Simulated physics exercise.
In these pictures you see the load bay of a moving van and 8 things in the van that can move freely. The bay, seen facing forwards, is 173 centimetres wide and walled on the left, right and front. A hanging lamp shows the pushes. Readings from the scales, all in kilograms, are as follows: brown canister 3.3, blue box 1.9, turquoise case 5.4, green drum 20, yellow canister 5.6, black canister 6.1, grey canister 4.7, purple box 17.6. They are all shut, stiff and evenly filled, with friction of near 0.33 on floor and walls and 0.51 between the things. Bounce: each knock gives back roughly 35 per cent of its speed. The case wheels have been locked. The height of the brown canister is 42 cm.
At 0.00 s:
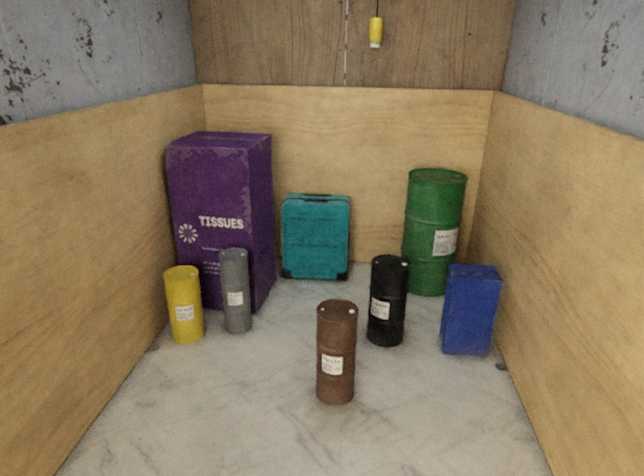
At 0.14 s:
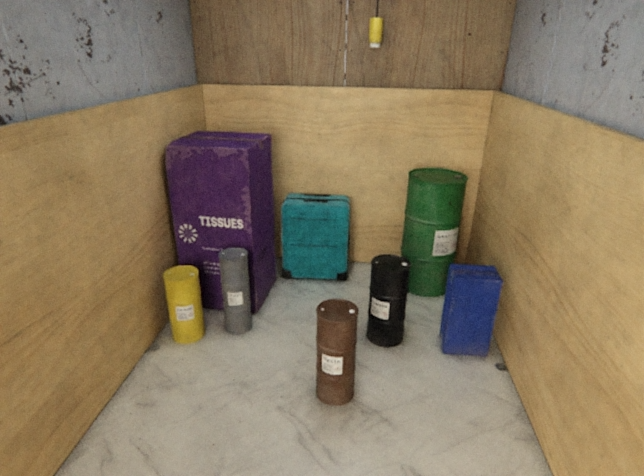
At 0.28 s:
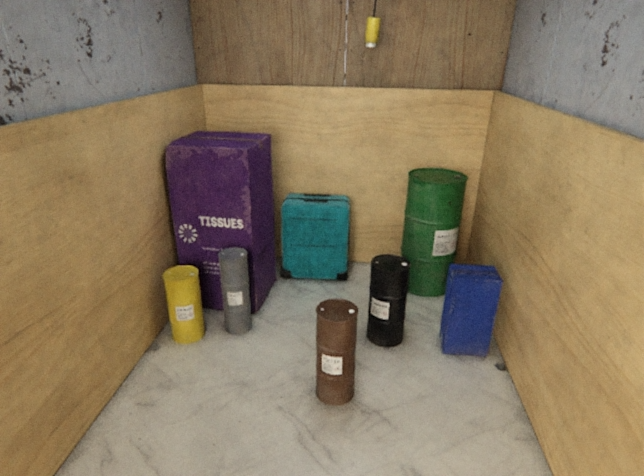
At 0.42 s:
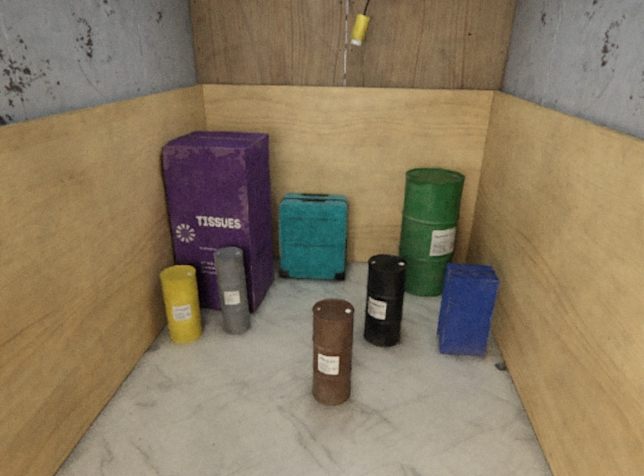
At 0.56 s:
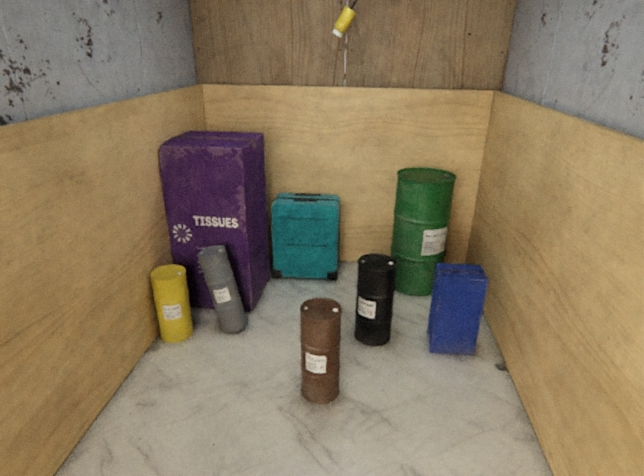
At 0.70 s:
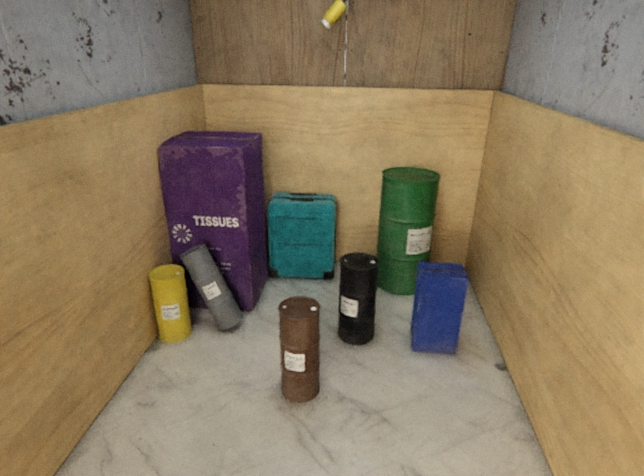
Grey canister tilting left against its yellow neighbour as a hanging lamp swings left and surrounding drums, boxes and case slide left.
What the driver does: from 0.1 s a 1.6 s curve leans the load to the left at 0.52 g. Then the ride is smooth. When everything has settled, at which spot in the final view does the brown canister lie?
(140, 337).
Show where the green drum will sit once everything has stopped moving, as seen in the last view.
It ends up at about (362, 229).
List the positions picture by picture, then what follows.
The first picture shows no push; brown canister (336, 352); blue box (469, 311).
The second picture shows push 0.08 g left; green drum (431, 232); yellow canister (185, 305).
The third picture shows push 0.37 g left; black canister (387, 301); grey canister (236, 292).
The fourth picture shows push 0.52 g left; grey canister (233, 291); purple box (225, 222).
The fifth picture shows push 0.52 g left; grey canister (223, 289) 12° off upright; turquoise case (307, 235) moved 6 cm.
The sixth picture shows push 0.52 g left; brown canister (300, 350) moved 15 cm; yellow canister (172, 304) moved 7 cm.
After 0.90 s, push 0.52 g left; brown canister moved 34 cm near (256, 346); grey canister 41° off upright; black canister moved 34 cm.
After 1.10 s, push 0.52 g left; brown canister moved 60 cm near (196, 341); grey canister 41° off upright; black canister moved 60 cm.
After 1.30 s, push 0.52 g left; brown canister moved 84 cm near (143, 338); black canister 31° off upright; grey canister 29° off upright.
In the end (2.9 s), not toppled but over 15 cm from the start, brown canister, blue box, green drum, black canister and grey canister; the other 3 under 15 cm from the start. At the end, from the last picture's camera, brown canister near (140, 337).
